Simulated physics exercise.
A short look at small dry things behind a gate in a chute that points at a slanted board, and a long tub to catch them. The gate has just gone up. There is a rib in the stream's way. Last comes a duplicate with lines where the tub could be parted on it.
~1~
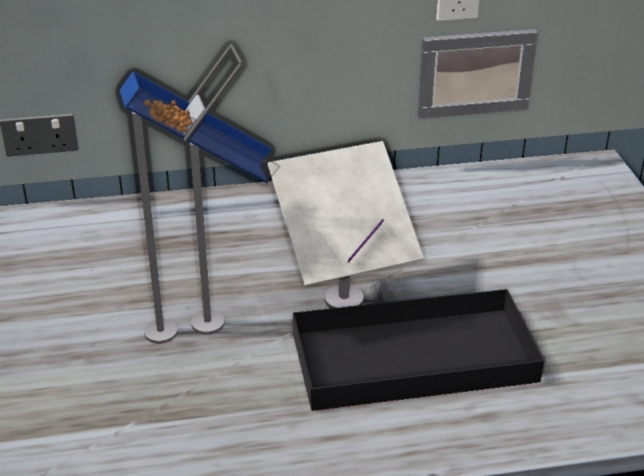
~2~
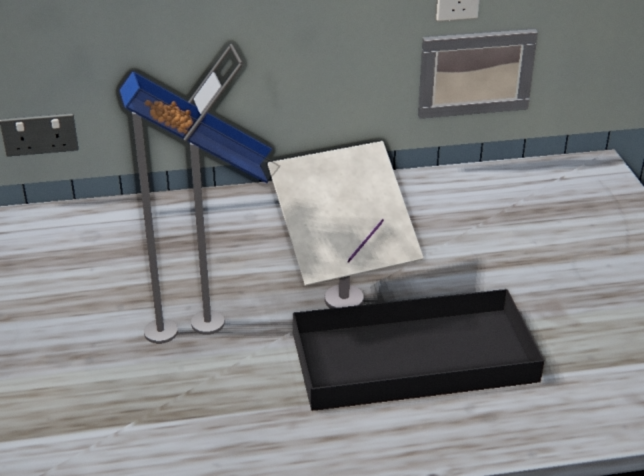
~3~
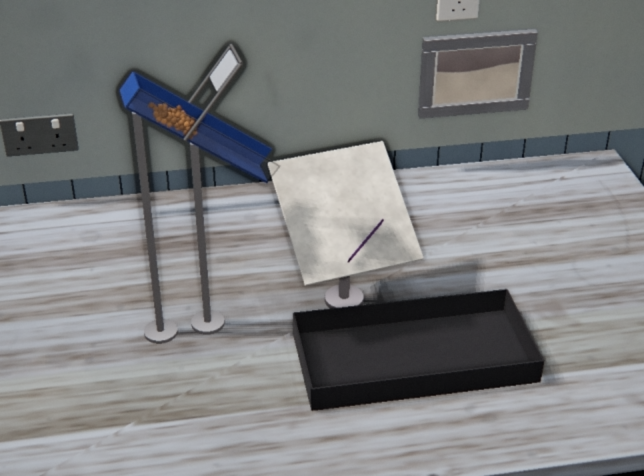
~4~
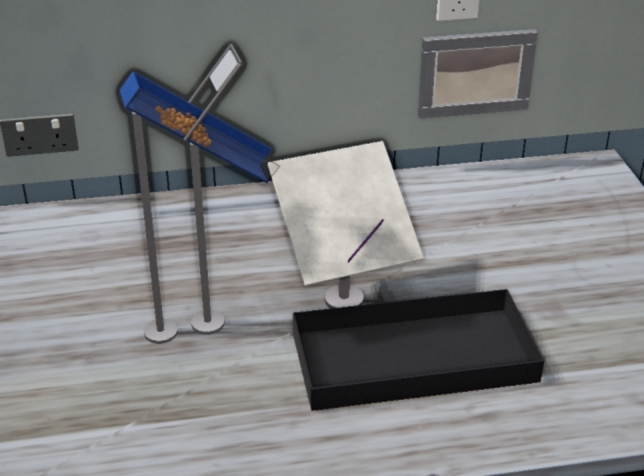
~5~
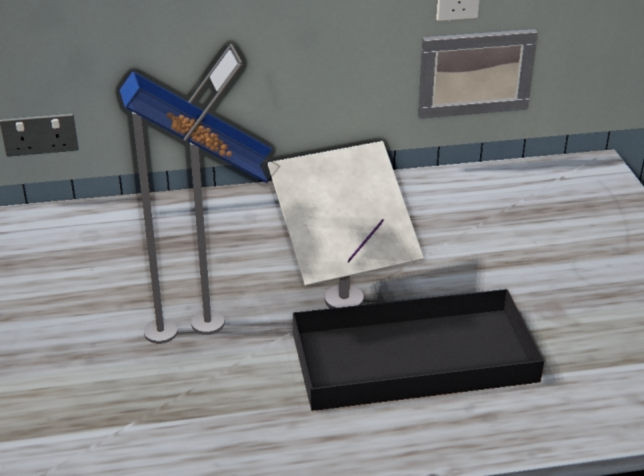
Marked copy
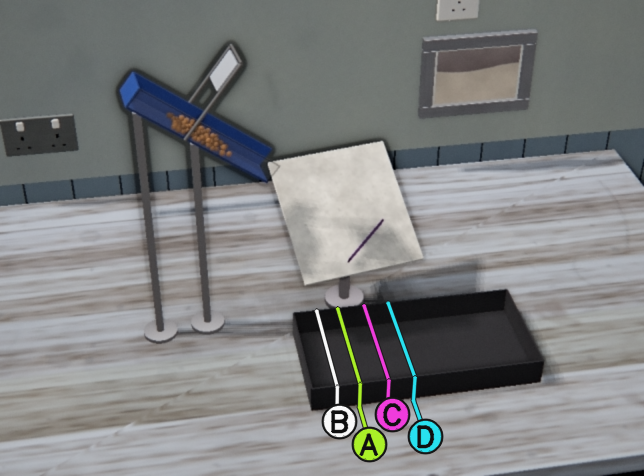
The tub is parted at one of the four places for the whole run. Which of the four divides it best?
A beats the others.
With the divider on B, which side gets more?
The right side.
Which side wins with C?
More lands on the left.
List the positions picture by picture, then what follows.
The first picture shows load behind the gate at (173, 117), roasted chickpeas; lip of the chute at (263, 174), sloping fairly steeply.
The second picture shows middle of the board at (346, 210), tilted fairly steeply; middle of its low edge at (366, 271); of its high edge at (326, 152).
The third picture shows front corners of the tub at (312, 389) and (544, 361), empty; front of the load at (192, 124).
The fourth picture shows middle of the load at (188, 126); its front at (206, 135), about a quarter of the way to the lip; rib from (384, 219) to (350, 258).
The fifth picture shows middle of the load at (202, 133); its front at (229, 154), about half of the way to the lip.
On the marked copy, line A crosses the front rim at (360, 383); line B crosses the front rim at (337, 386); line C crosses the front rim at (388, 379); line D crosses the front rim at (414, 376).
With A, of what is caught, about half on the left of the divider, about half on the right.
With B, of what is caught, none on the left of the divider, all on the right.
With C, of what is caught, most on the left of the divider, a small part on the right.
With D, of what is caught, nearly all on the left of the divider, a stray few on the right.
